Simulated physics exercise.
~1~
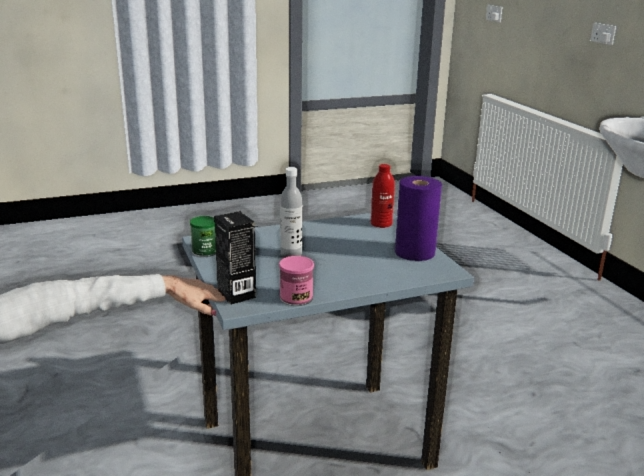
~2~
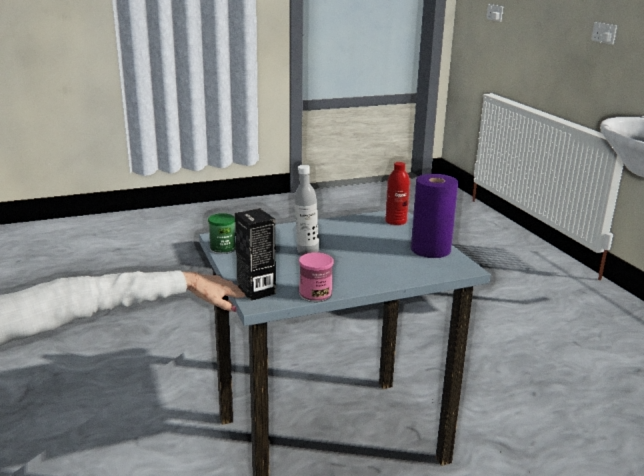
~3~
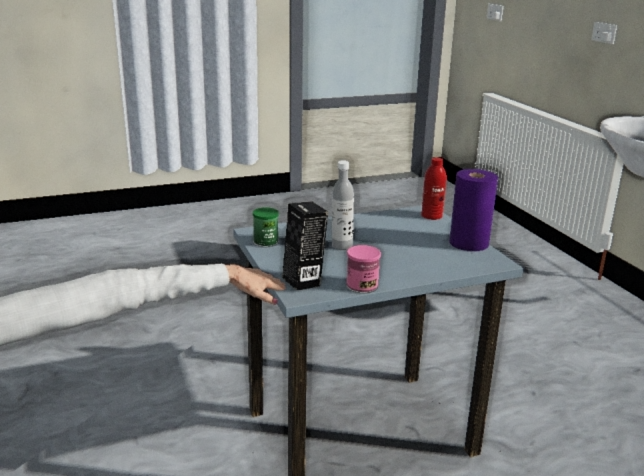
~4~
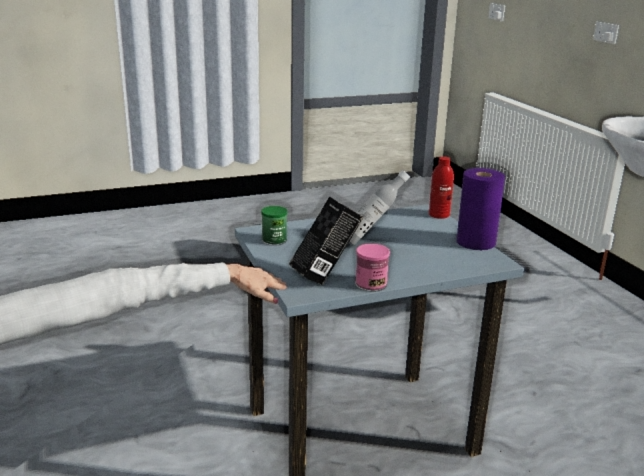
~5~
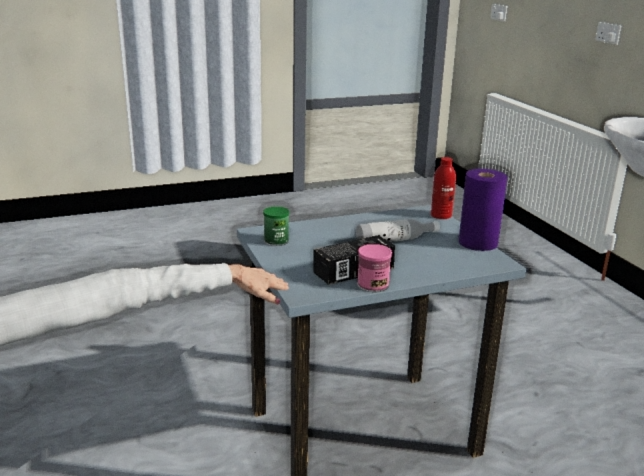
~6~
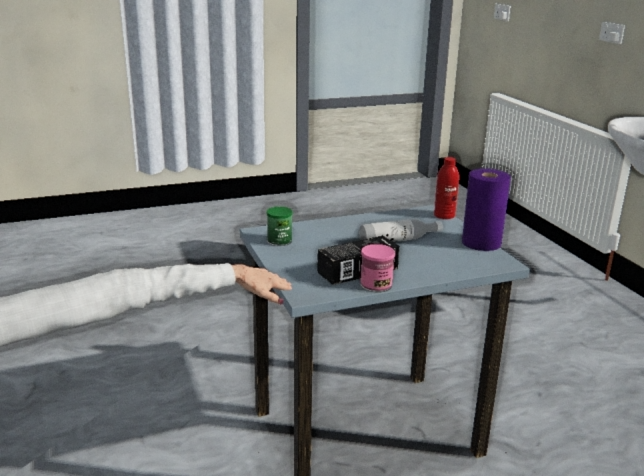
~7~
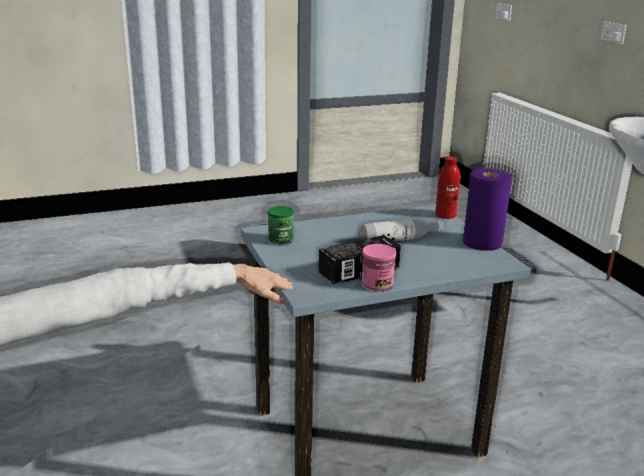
A white-sleeved arm reaches from the left to the edge of a blue-grey table with dark legs, seen from slightly above in a room with a radiator on the right. On top stand a green tin, a black carton and a white bottle, with a pink tin in front and a red bottle and purple roll at the right. The hand pushes the table to the right, carrying everything along. As the table stops, the carton and white bottle tip rightward and fall. They end lying on the tabletop behind the pink tin, while the other items remain standing.
